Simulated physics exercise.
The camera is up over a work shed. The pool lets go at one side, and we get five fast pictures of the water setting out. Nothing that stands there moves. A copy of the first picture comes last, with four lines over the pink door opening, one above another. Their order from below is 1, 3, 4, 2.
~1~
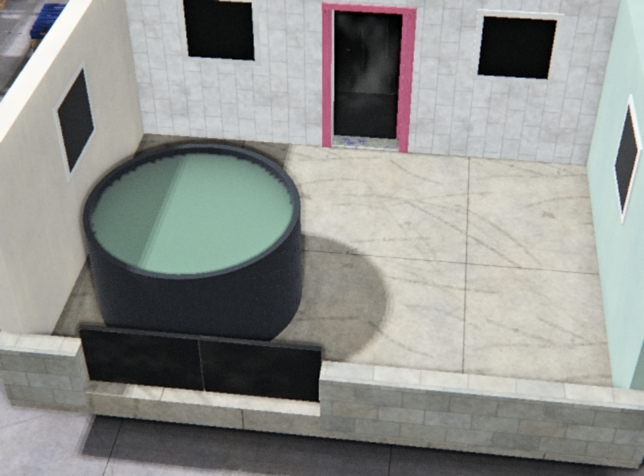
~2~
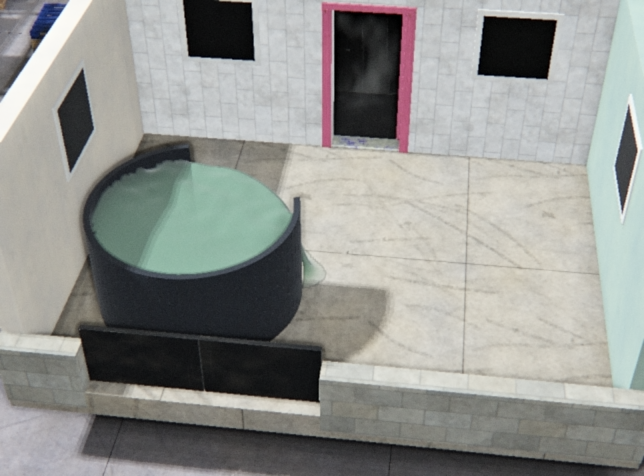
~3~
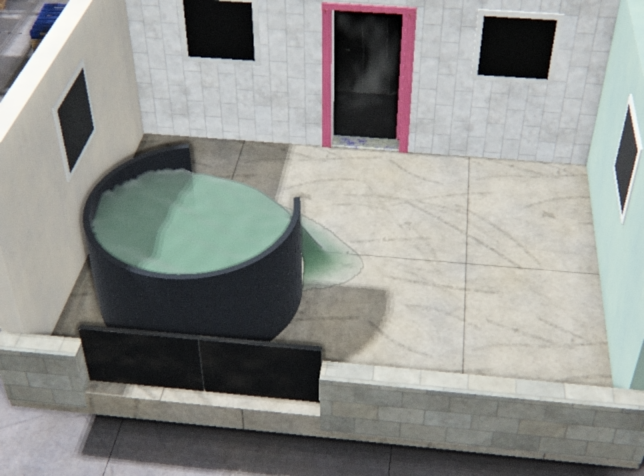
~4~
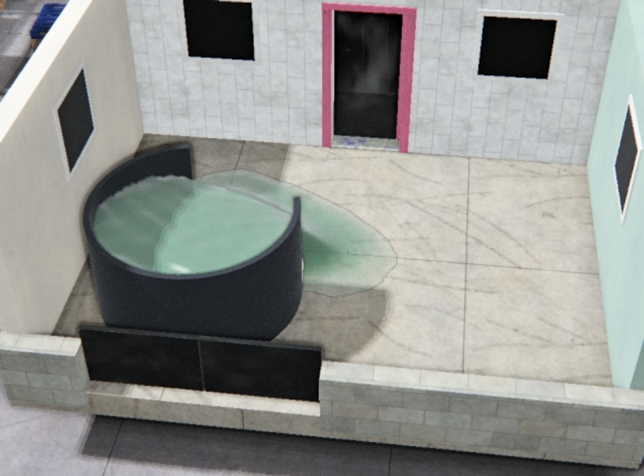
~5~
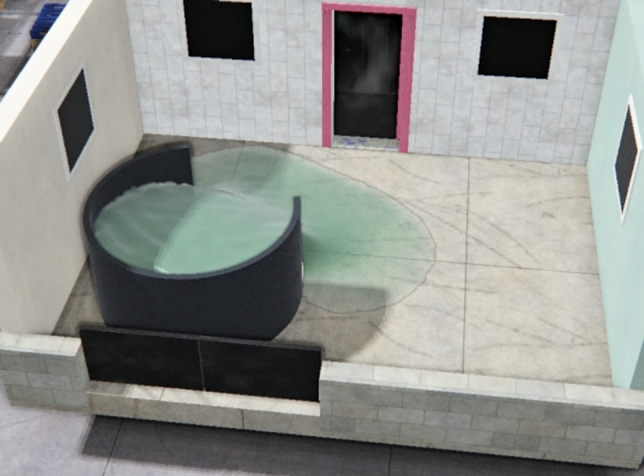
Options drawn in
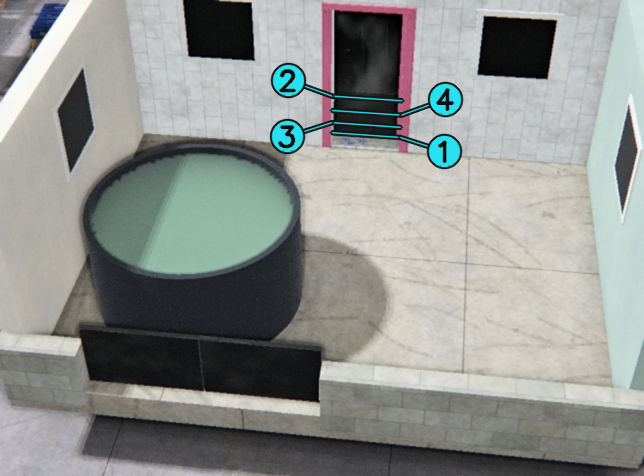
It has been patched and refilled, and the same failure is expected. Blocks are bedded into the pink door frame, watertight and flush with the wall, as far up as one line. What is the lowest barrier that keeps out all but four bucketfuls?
The limit is 4.
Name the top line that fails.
That is line 3.
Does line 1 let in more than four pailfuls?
Yes.
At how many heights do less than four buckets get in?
Two of the four.
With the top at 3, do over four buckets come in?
Yes, that goes wrong.
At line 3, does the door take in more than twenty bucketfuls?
No, it does not.
On the marked copy, 1 at (365, 135); 2 at (367, 98); 3 at (366, 125); 4 at (366, 112); from the bottom up 1, 3, 4, 2.
With 1, dozens of bucketfuls pour in.
With 2, nothing gets over.
With 3, about 9 bucketfuls get in.
With 4, a splash gets over, under a bucket.
